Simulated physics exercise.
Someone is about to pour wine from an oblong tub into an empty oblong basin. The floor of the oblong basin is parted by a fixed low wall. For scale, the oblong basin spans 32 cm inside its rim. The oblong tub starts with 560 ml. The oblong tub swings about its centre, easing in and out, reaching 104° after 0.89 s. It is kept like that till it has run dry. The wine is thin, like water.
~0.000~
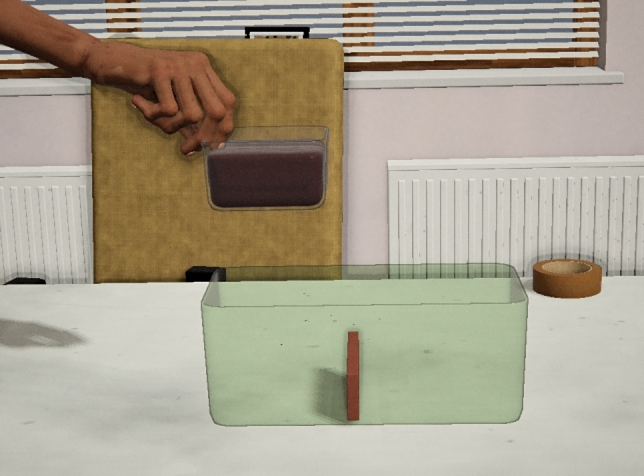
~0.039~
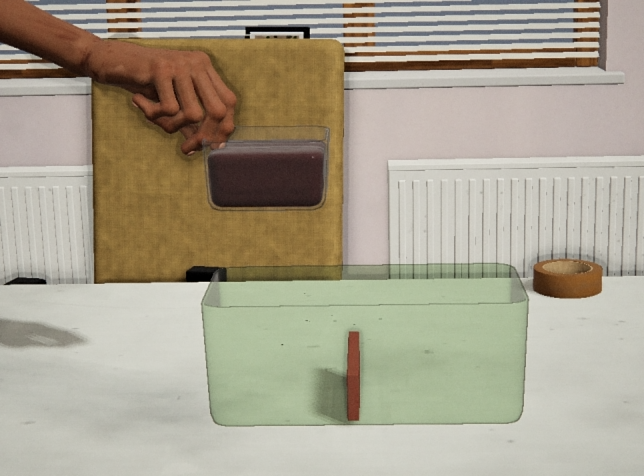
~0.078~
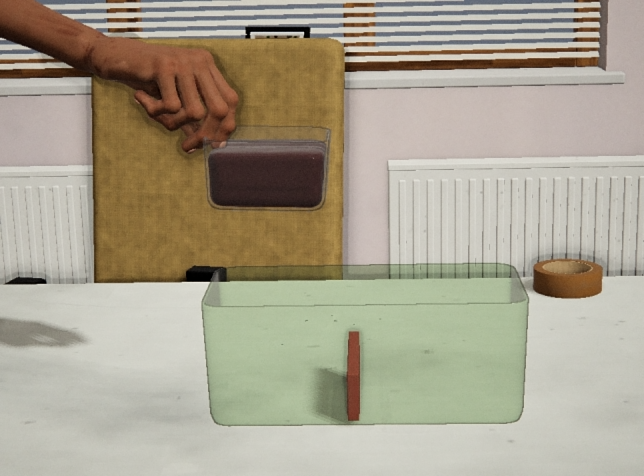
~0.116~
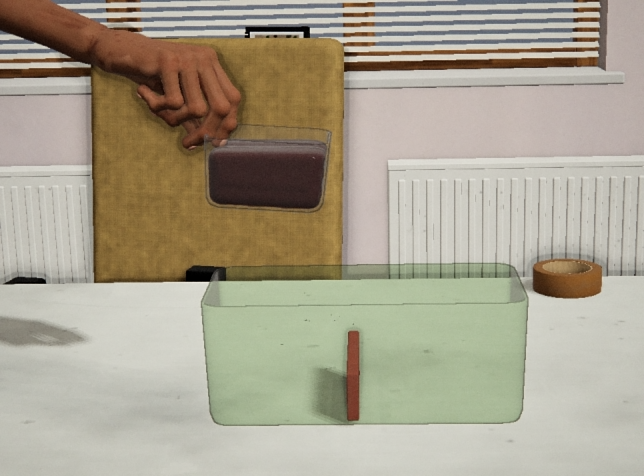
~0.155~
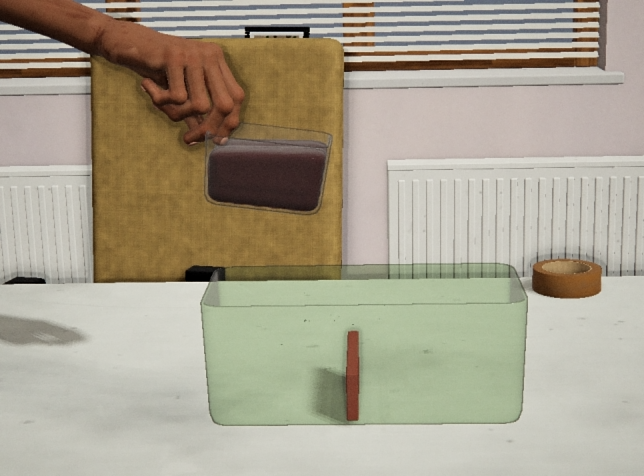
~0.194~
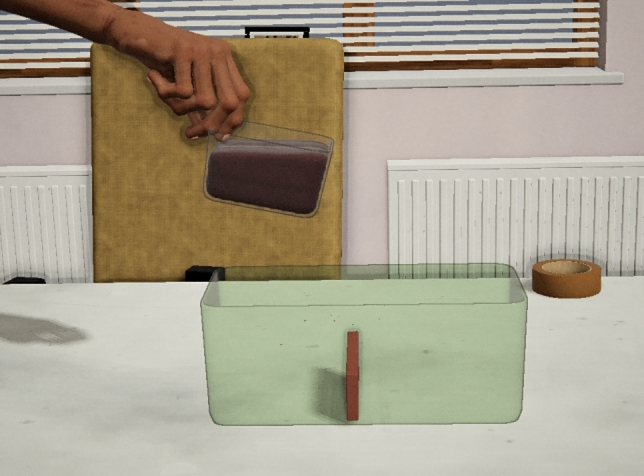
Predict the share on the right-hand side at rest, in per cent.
The far part has some 84 per cent.
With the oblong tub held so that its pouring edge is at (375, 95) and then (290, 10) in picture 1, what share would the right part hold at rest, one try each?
First 95, then 75 per cent.
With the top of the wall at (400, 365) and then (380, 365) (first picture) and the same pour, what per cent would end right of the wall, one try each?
First 50, then 70 per cent.
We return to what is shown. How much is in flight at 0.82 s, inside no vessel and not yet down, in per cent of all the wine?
About 7 per cent.
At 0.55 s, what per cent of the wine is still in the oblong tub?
Near 50 in a hundred.
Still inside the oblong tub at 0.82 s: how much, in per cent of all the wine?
About 9 per cent.
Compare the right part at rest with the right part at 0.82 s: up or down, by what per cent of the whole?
It goes up by about 4.
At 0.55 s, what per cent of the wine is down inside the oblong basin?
Near 14 in a hundred.
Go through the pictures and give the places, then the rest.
In the first frame, it leans 0°; its right rim is at (327, 135); the wine meets the walls at (211, 149) and (325, 147); the oblong basin's rim runs from (209, 288) to (520, 284); the wall's top is at (353, 353).
In the second frame, it leans 0°; its right rim is at (327, 136); the wine meets the walls at (212, 148) and (325, 147).
In the third frame, it leans 2°; its right rim is at (328, 137); the wine meets the walls at (213, 148) and (327, 147).
In the fourth frame, it leans 4°; its right rim is at (329, 139); the wine meets the walls at (213, 147) and (326, 147).
In the fifth frame, it leans 8°; its right rim is at (330, 143); the wine meets the walls at (214, 147) and (327, 148).
In the sixth frame, it leans 12°; its right rim is at (332, 148); the wine meets the walls at (214, 148) and (329, 149).
Then, 0.55 s in, the tilt is 71° and 51 per cent is still to pour, 0 is left of the wall and 13 right of it.
Then, 0.82 s in, the tilt is 102° and 9 per cent is still to pour, 5 is left of the wall and 79 right of it.
Then, 1.09 s in, the tilt is 104° and 0 per cent is still to pour, 14 is left of the wall and 83 right of it.
Then, 1.39 s in, the tilt is 104° and 0 per cent is still to pour, 16 is left of the wall and 84 right of it.
Finally, 16 per cent lies left of the wall, 84 right of it and 0 outside.
